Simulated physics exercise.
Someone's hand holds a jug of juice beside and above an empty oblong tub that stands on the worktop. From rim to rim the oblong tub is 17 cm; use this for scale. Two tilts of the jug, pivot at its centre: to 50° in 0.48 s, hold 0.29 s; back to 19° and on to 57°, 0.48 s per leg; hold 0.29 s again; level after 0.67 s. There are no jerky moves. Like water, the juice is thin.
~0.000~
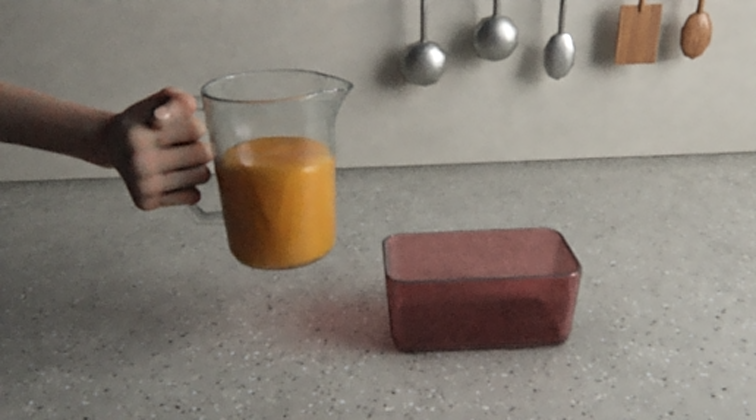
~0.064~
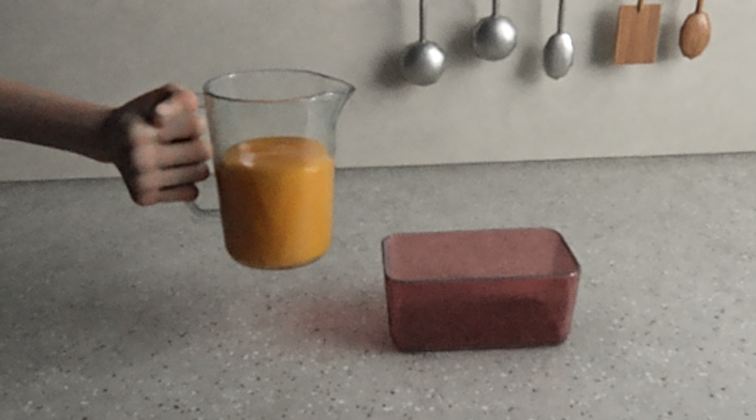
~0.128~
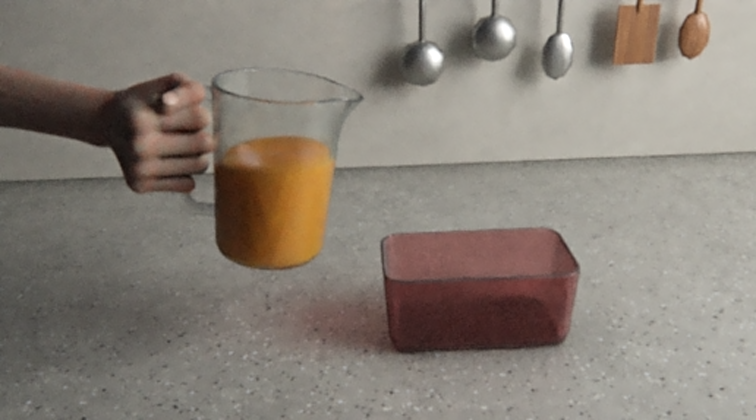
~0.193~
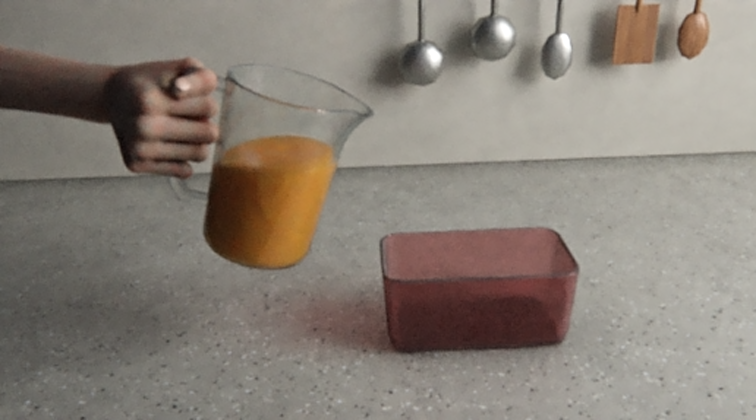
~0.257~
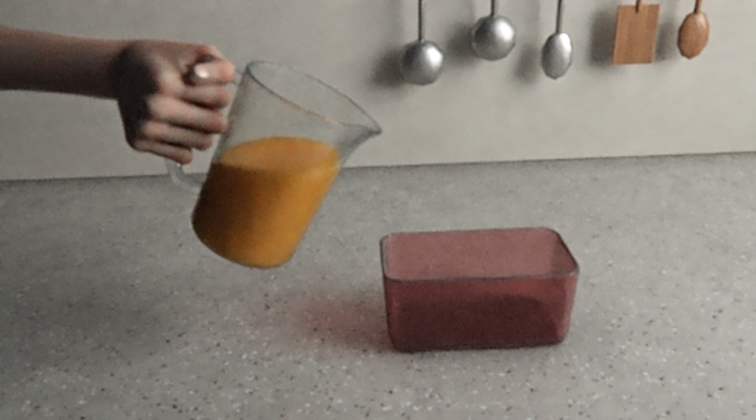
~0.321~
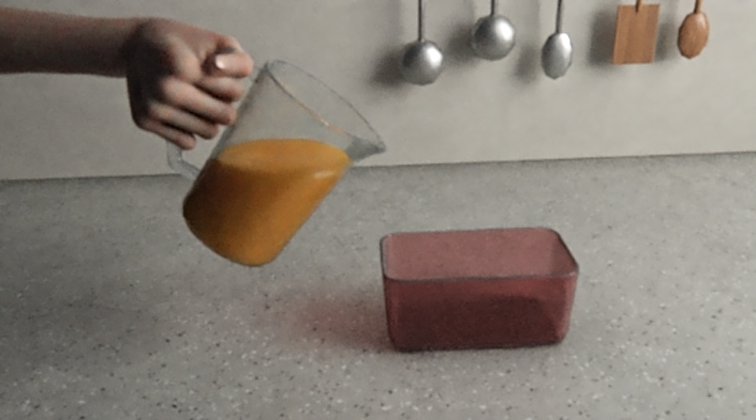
In the video, a hand holds a clear jug of orange juice beside and above an empty reddish oblong tub on a speckled grey worktop, then steadily tilts the jug to the right, the juice shifting toward its spout.
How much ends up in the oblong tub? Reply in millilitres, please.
About 115 ml.
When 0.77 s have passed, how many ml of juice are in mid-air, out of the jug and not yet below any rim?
It comes to about 10 ml.
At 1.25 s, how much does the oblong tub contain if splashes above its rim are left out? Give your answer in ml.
Close to 35 ml.
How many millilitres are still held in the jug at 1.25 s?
It still holds some 630 ml, I'd say.
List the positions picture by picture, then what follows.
Tilt 0°; pouring edge (353, 84); surface from (219, 154) to (332, 149); the oblong tub's rim runs from (385, 259) to (570, 251), in the first picture.
Tilt 2°; pouring edge (355, 87); surface from (219, 153) to (331, 148), in the second picture.
Tilt 8°; pouring edge (363, 96); surface from (219, 155) to (332, 149), in the third picture.
Tilt 18°; pouring edge (374, 111); surface from (218, 157) to (335, 150), in the fourth picture.
Tilt 28°; pouring edge (383, 130); surface from (213, 170) to (342, 152), in the fifth picture.
Tilt 38°; pouring edge (387, 148); surface from (201, 175) to (350, 155), in the sixth picture.
By 0.77 s the tilt is 50° and the oblong tub has 20 ml, the jug 640 ml, and 0 ml is on the worktop.
By 1.25 s the tilt is 19° and the oblong tub has 35 ml, the jug 630 ml, and 0 ml is on the worktop.
By 2.02 s the tilt is 57° and the oblong tub has 80 ml, the jug 570 ml, and 0 ml is on the worktop.
By 2.50 s the tilt is 11° and the oblong tub has 115 ml, the jug 550 ml, and 5 ml is on the worktop.
At rest the oblong tub has 115 ml, the jug 550 ml, and 5 ml is on the worktop.
